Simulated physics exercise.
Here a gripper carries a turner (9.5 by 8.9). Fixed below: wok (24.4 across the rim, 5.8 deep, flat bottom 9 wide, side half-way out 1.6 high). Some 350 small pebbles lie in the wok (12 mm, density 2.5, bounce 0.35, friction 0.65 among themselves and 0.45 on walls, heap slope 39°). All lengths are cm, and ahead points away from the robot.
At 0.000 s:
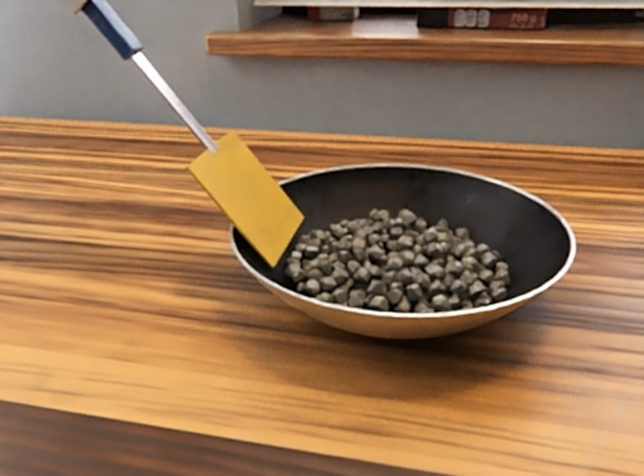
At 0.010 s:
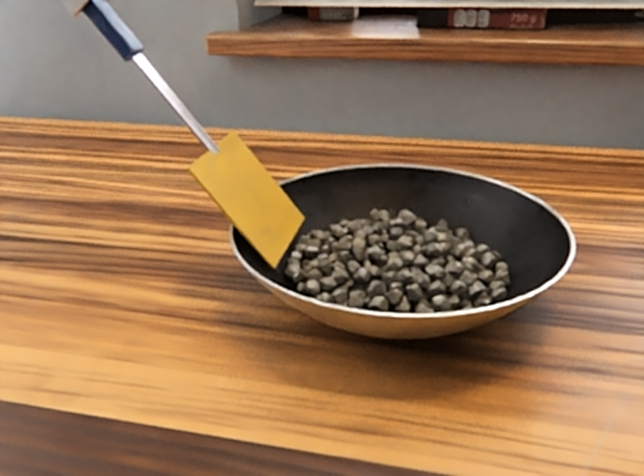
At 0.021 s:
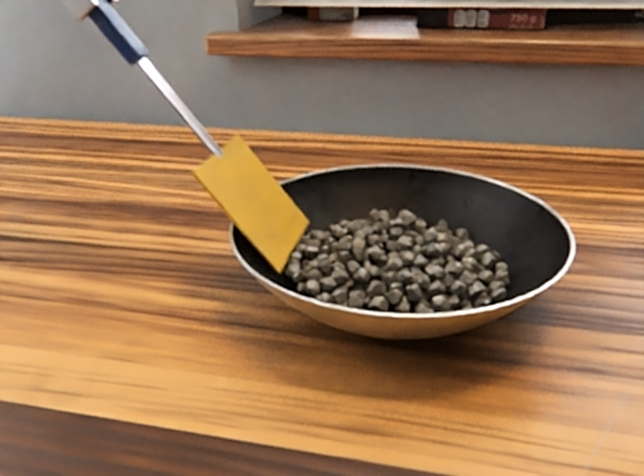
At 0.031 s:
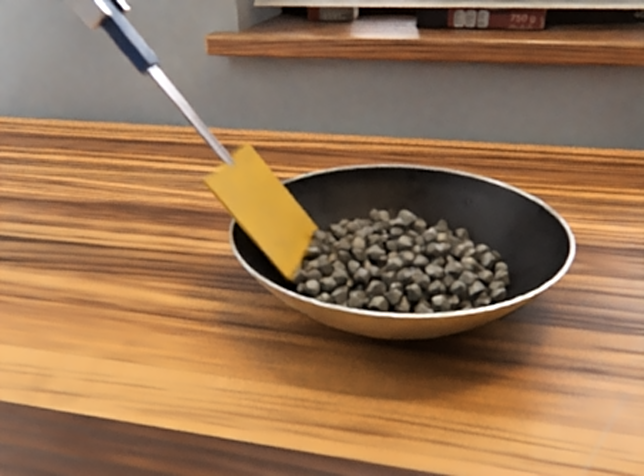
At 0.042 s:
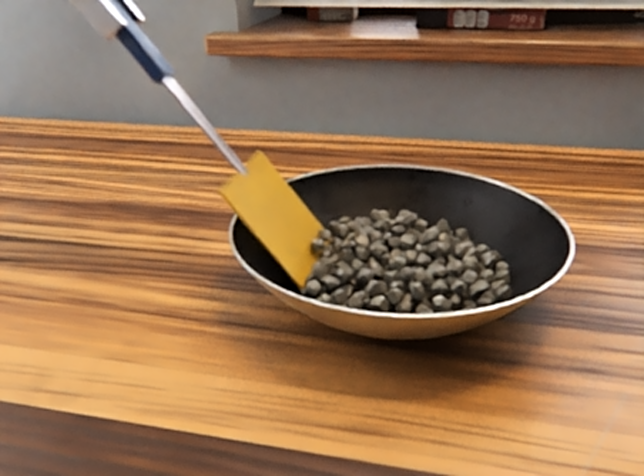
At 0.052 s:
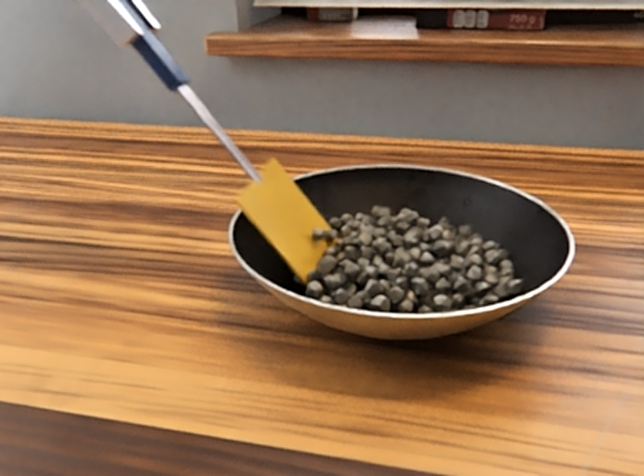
At the start, a gripper holds a yellow turner with a blue handle at the left inside edge of a dark wok filled with small grey pebbles, barely moving. The gripper then moves the turner down and to the right, pressing into the heap and nudging some pebbles slightly rightward.
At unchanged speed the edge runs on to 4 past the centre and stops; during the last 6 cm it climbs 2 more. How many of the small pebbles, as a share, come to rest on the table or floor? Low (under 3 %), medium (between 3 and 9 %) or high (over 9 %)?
Answer: High; over 9 % of the small pebbles finish on the table or floor.
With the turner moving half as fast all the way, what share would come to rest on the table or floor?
In that case some 5 per cent.
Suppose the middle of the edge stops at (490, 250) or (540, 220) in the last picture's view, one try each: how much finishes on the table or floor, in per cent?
Some 55 and 65 per cent.
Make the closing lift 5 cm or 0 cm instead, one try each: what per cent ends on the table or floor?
Some 20 and 15 per cent.
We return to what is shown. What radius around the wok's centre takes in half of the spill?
About 20 cm.
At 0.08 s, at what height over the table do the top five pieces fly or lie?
Roughly 5 cm.
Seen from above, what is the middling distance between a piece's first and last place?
Some 6 cm.
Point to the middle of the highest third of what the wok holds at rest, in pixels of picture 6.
Around (507, 245).
After 0.08 s, sloping 52°, highest piece 6 above the table; 347 in the wok.
After 0.10 s, sloping 52°, highest piece 8 above the table; 346 in the wok, 1 on the blade or in flight.
After 0.31 s, sloping 52°, highest piece 7 above the table; 296 in the wok, 38 on the table or floor, 13 on the blade or in flight.
After 1.36 s, sloping 52°, highest piece 7 above the table; 295 in the wok, 52 on the table or floor.
At rest, 295 in the wok, 52 on the table or floor. That is 15 % on the table or floor.
